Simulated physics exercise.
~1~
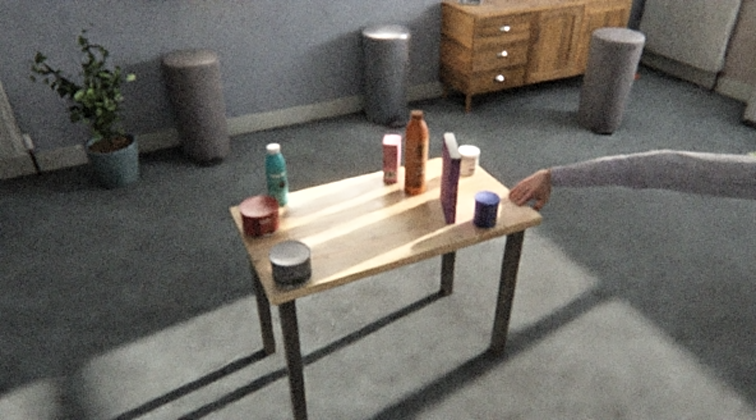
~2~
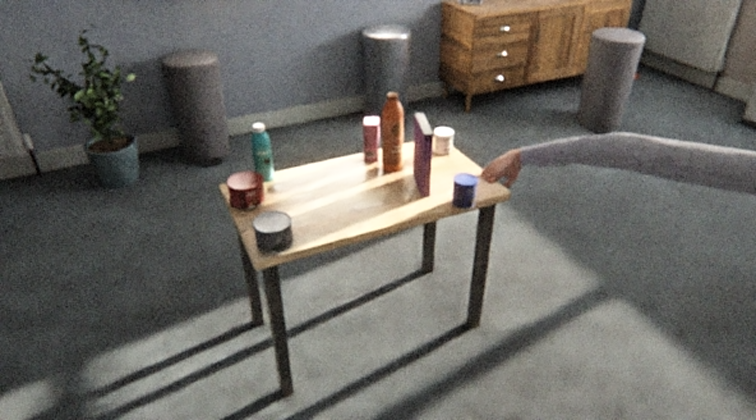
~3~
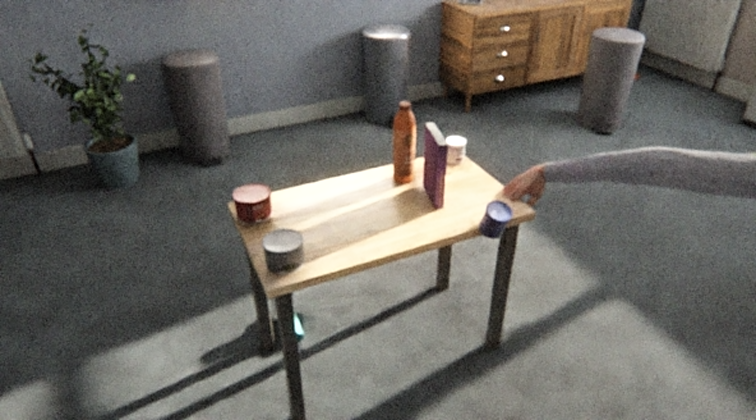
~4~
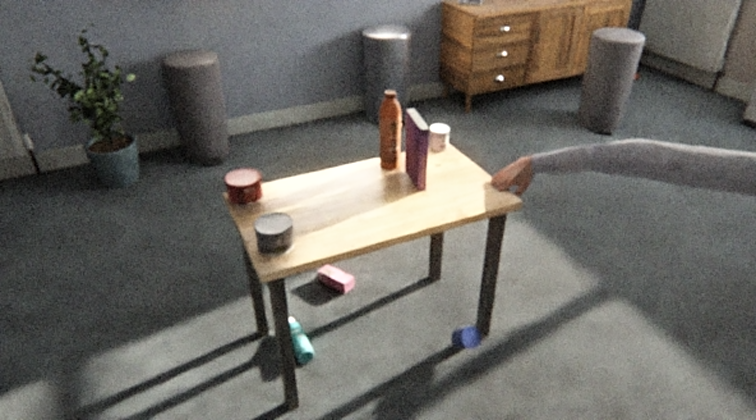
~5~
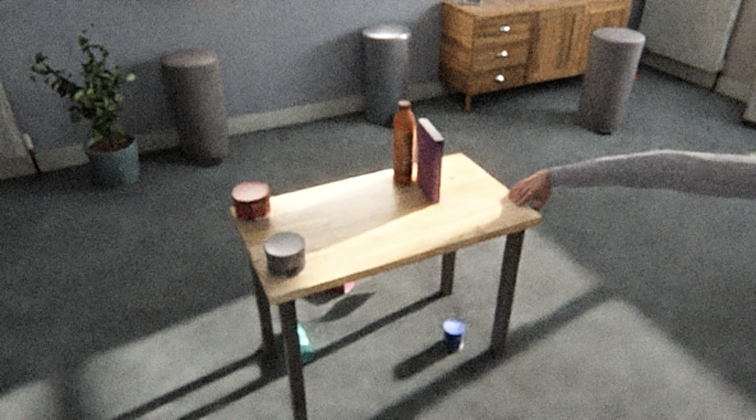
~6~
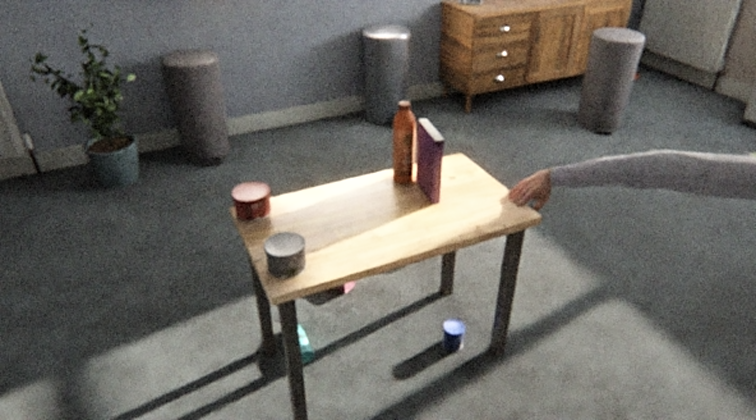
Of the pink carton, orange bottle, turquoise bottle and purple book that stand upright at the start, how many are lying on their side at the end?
Two of them are lying on their side at the end, the pink carton and the turquoise bottle.
